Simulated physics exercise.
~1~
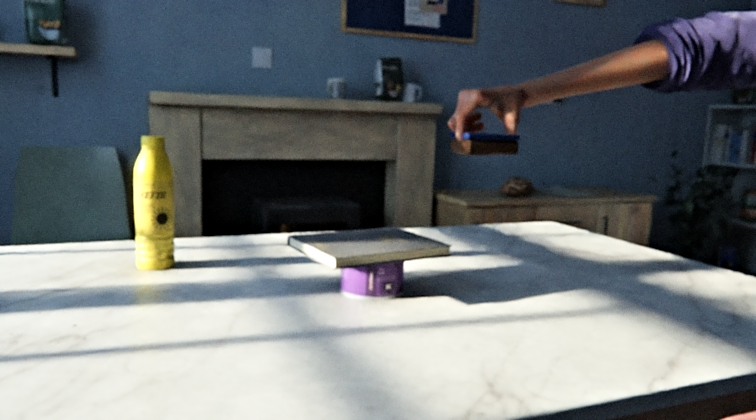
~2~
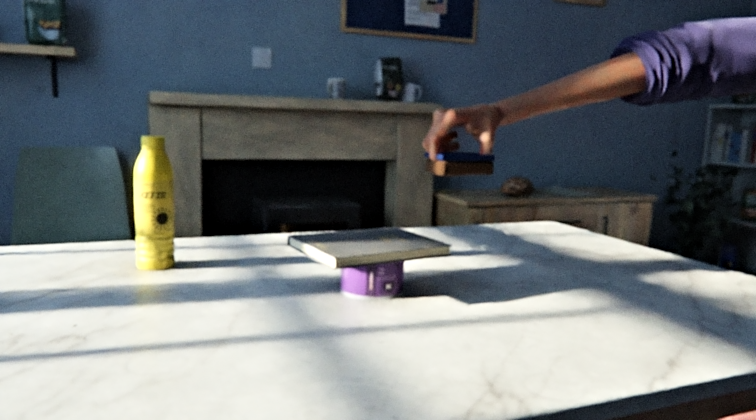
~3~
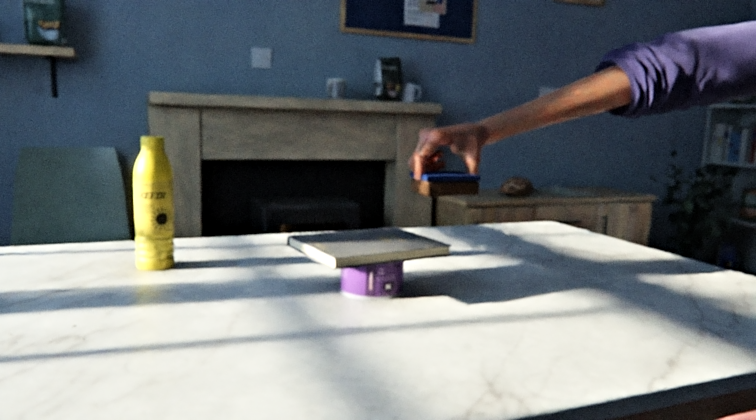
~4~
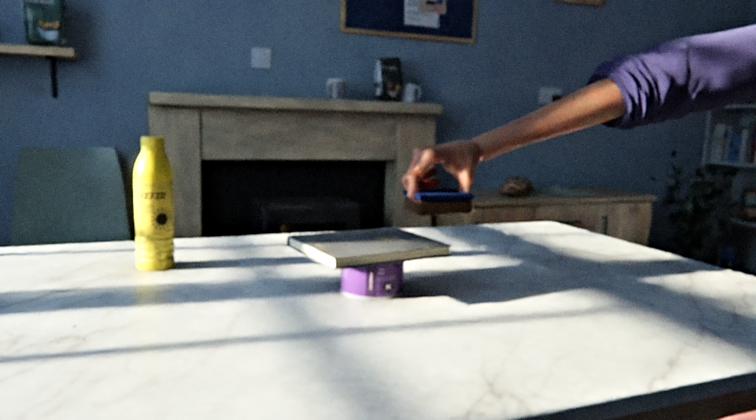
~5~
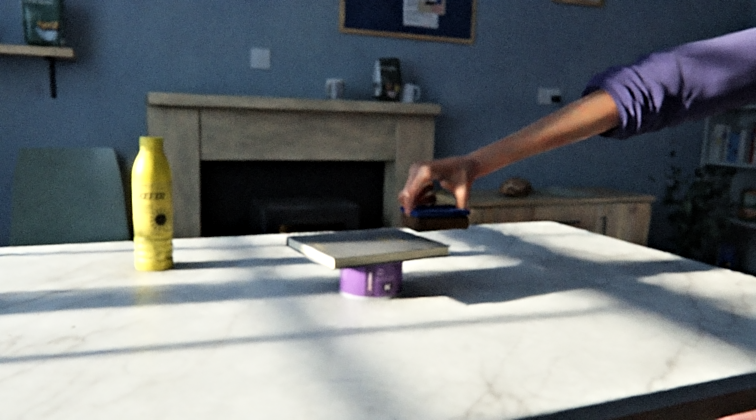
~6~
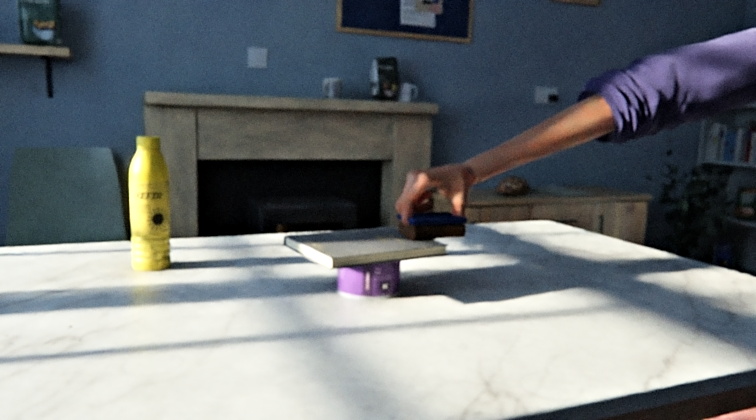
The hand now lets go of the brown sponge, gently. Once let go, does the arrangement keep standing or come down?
The arrangement comes down.
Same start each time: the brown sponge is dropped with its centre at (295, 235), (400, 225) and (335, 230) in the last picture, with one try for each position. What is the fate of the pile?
The pile collapses the first time, remains standing the second time and remains standing the third time.
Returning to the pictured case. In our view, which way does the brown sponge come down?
It shifts to the viewer's right.
Then, 0.30 s past the last view, brown sponge now fallen.
Then, 0.50 s past the last view, things are still on the move.
Then, 0.60 s past the last view, nothing new.
Finally, fallen, brown sponge; the other 3 still in place. Final places as the last picture's camera would see them, brown sponge near (487, 272). The pile comes apart.
